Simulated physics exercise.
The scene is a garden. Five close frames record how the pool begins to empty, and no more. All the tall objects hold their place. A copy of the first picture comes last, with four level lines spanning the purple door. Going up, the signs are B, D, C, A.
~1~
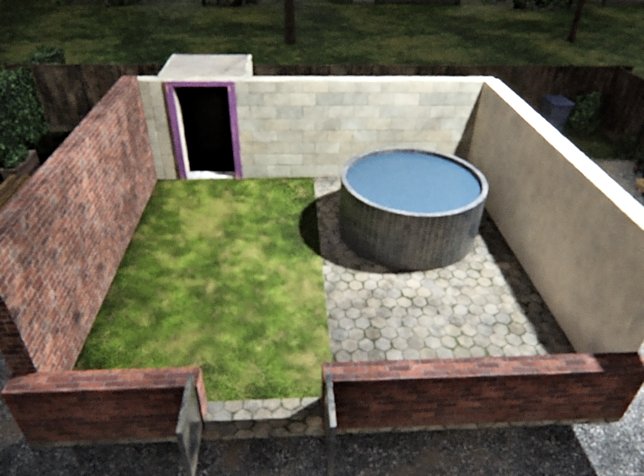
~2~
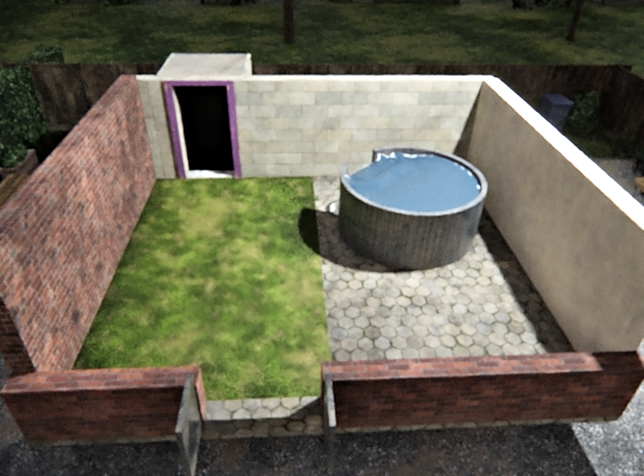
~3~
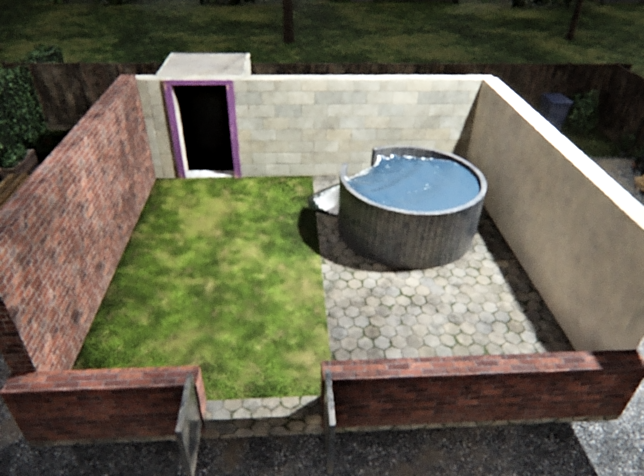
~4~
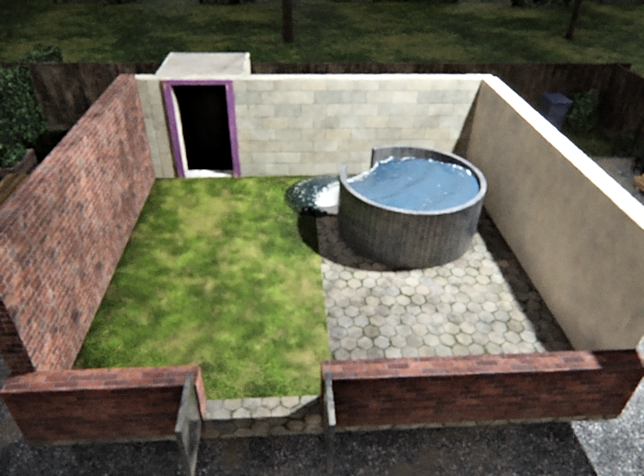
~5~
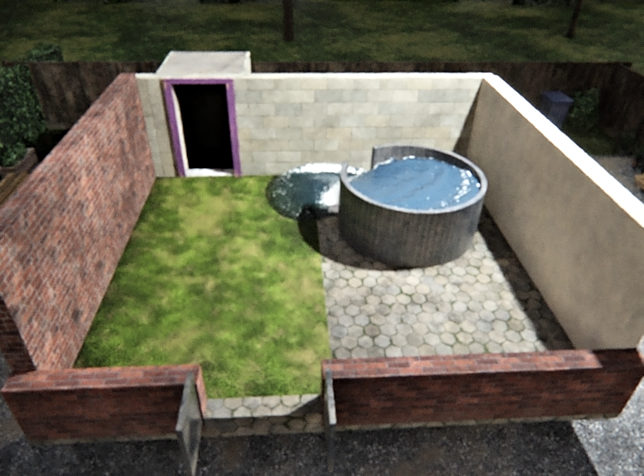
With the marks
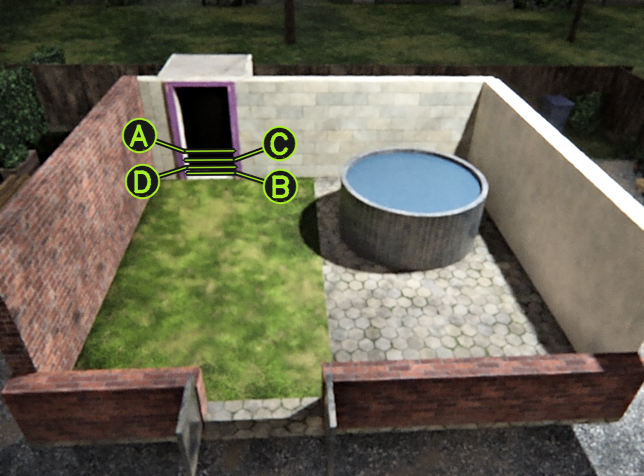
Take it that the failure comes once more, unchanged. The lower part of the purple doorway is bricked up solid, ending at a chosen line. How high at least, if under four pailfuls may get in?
The answer is height D.
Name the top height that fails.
That is height B.
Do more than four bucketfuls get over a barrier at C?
No, that is safe.
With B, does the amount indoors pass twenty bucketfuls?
No.
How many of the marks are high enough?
Three of them.
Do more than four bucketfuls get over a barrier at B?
Yes, it does.
On the marked copy, A at (208, 151); B at (211, 173); C at (210, 159); D at (210, 167); from the bottom up B, D, C, A.
If A is chosen, nothing gets over.
If B is chosen, about 8 bucketfuls get in.
If C is chosen, nothing gets over.
If D is chosen, a splash gets over, under a bucket.
